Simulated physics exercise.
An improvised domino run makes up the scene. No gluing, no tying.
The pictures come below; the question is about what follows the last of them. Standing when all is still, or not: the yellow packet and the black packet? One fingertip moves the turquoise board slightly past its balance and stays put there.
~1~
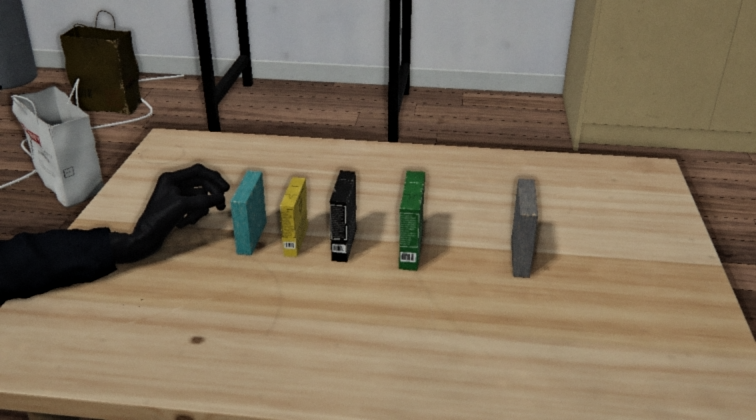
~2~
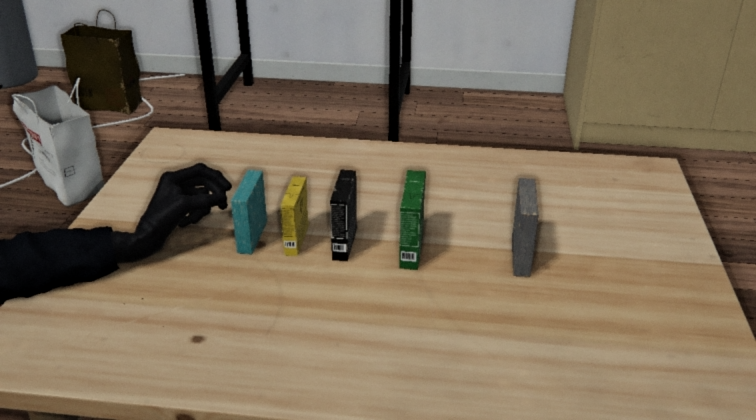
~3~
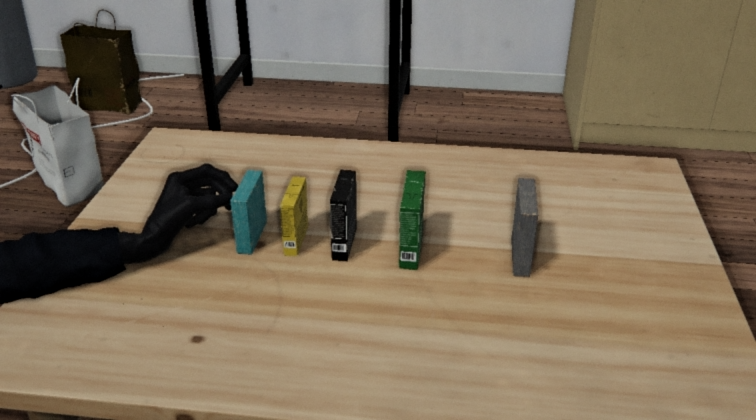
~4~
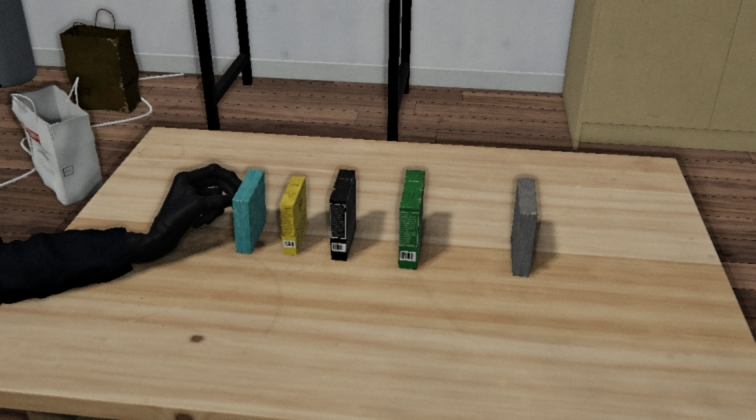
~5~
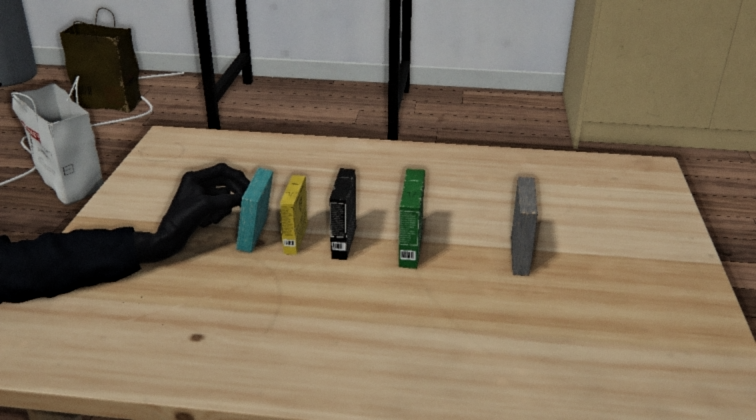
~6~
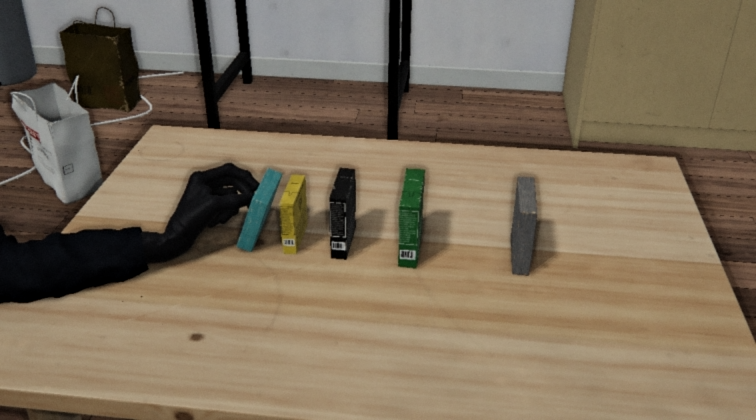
Yellow packet: Not standing; black packet: Not standing.
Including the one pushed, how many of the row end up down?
That makes 4 altogether.
Then, 0.30 s on from there, turquoise board 70° over; yellow packet turned 63° from how it was put near (326, 225); black packet turned 46° from how it was put near (372, 219).
Then, 0.60 s on from there, turquoise board 72° over; black packet on its side near (390, 238); yellow packet turned 70° from how it was put near (331, 228); green packet on its side.
In the end, toppled on the table, black packet, yellow packet and green packet. At the end, from the last picture's camera, yellow packet near (334, 228), black packet near (392, 239).
